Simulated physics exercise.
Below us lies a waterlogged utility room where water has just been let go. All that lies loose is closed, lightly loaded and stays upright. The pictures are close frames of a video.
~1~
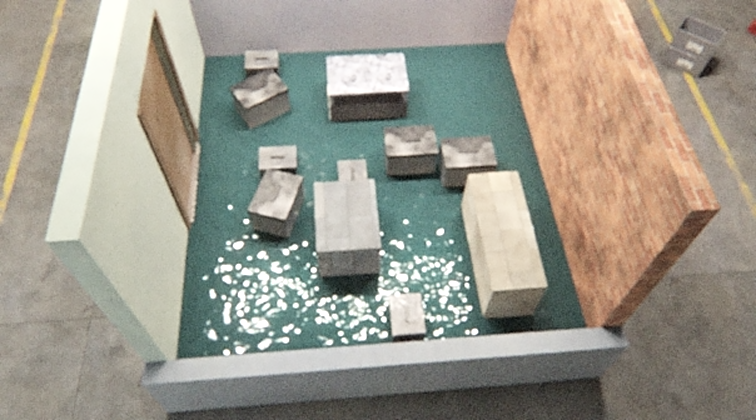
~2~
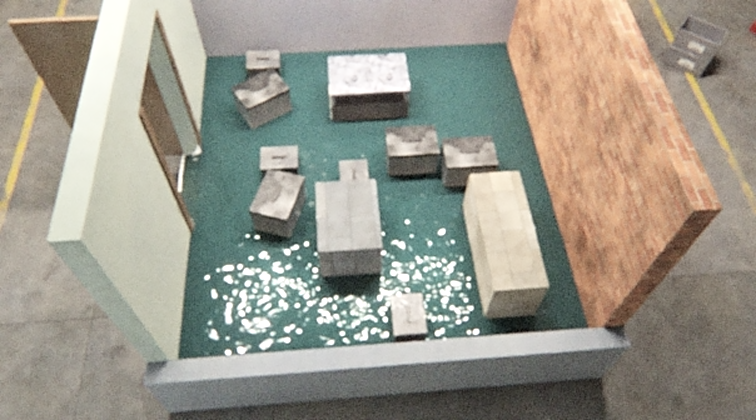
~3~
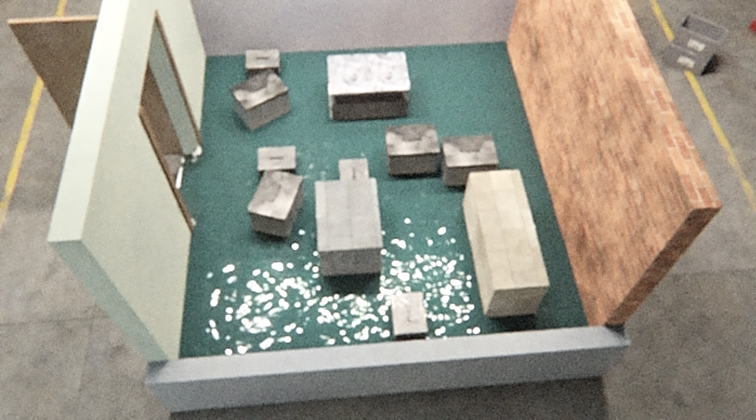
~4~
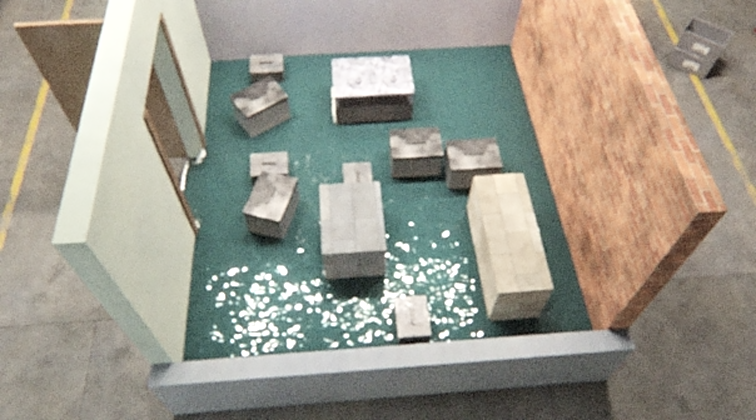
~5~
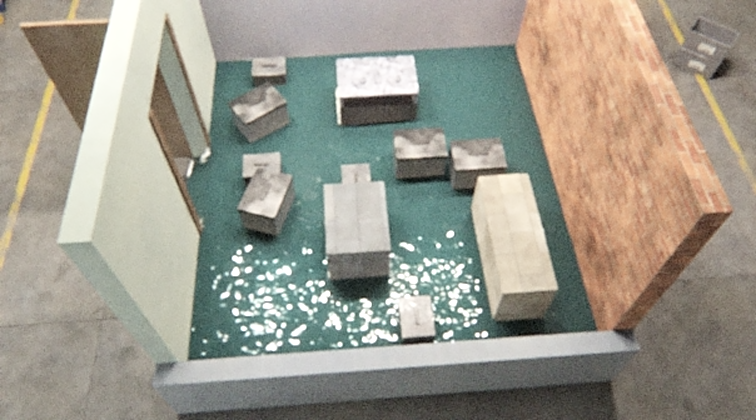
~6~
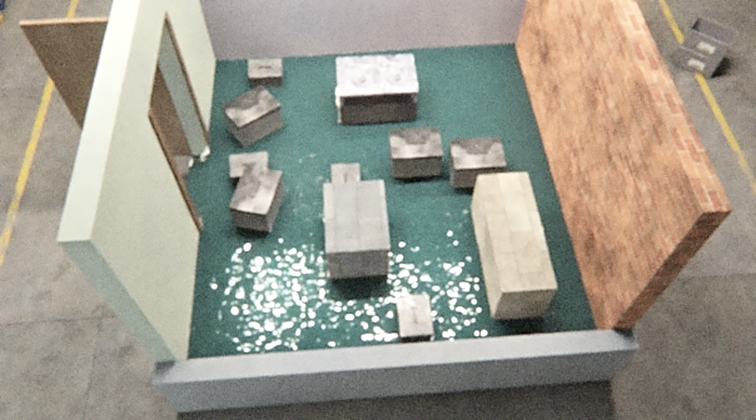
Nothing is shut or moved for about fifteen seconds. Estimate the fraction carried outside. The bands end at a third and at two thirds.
It is two thirds or above.
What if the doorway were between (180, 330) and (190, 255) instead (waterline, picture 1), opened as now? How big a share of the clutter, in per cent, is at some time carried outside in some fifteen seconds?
Near 60 in a hundred.
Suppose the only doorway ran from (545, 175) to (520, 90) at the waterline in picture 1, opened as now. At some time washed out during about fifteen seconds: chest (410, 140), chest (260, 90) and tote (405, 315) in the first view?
In turn: Out, inside, kept in.
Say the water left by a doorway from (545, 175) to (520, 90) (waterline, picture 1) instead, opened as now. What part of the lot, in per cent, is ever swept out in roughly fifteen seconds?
Near 50 in a hundred.
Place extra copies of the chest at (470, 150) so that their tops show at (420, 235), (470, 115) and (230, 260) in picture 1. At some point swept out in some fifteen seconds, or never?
In that order: Inside, no, carried outside.
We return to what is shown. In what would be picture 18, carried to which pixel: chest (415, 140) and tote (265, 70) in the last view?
Around (319, 150) and (230, 101).
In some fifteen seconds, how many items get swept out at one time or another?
That makes 6.
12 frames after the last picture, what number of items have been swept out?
I count 4.
A moment on, 0 of 8 are out; 8 afloat.
Next, 4 of 8 are out; 4 afloat.
Later, 5 of 8 are out; 3 afloat.
In the end, 6 of 8 are out; 2 afloat.
